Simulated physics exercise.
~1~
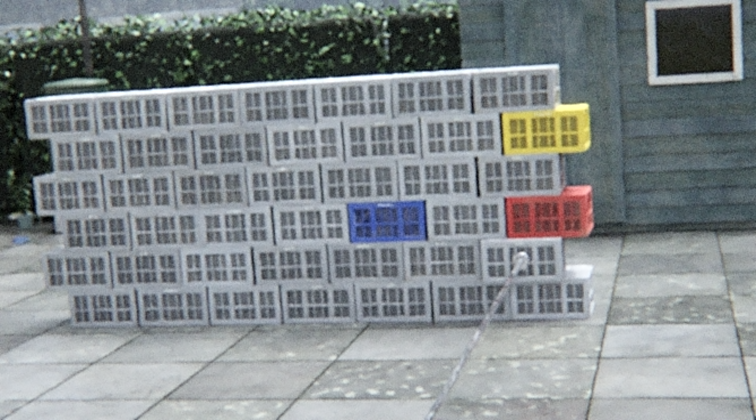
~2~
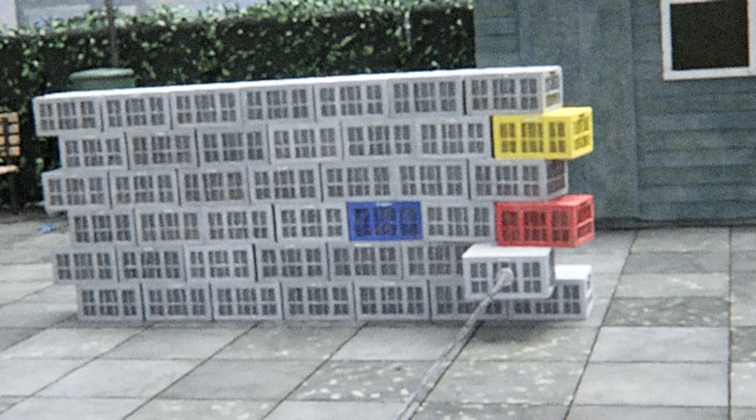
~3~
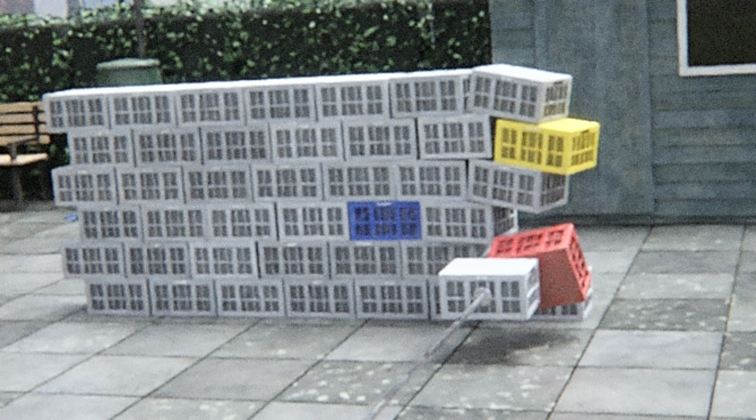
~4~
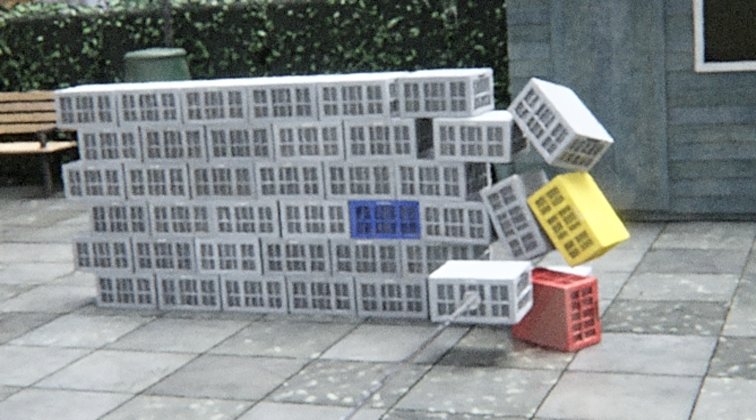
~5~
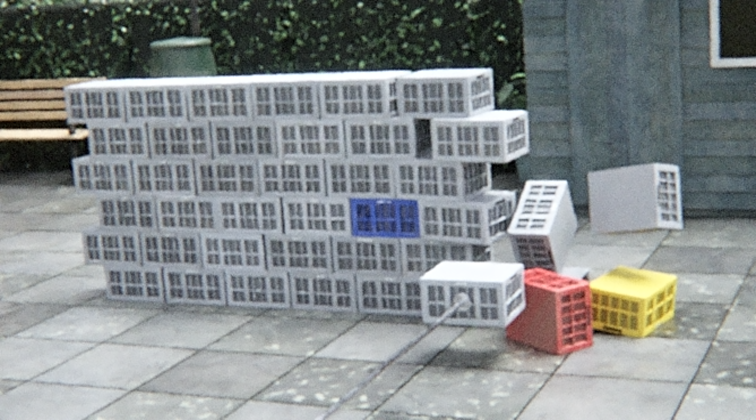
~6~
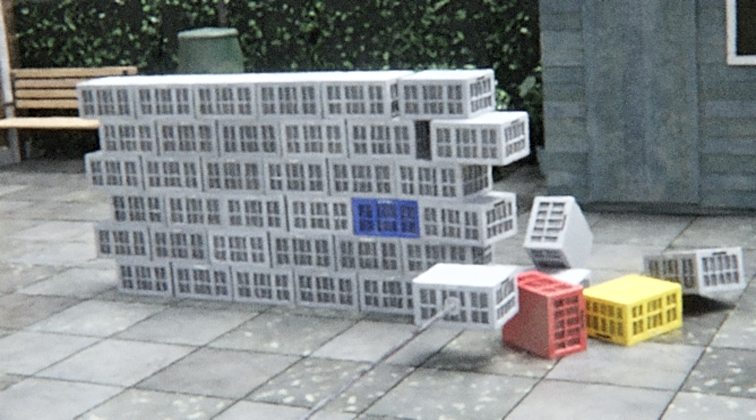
On a paved yard beside a hedge and a wooden shed, a rod draws a pale crate from the lower right of a stacked wall, and the red crate tips down, followed by the yellow and two pale ones, which tumble to the right, while the blue crate and most of the wall stay standing.
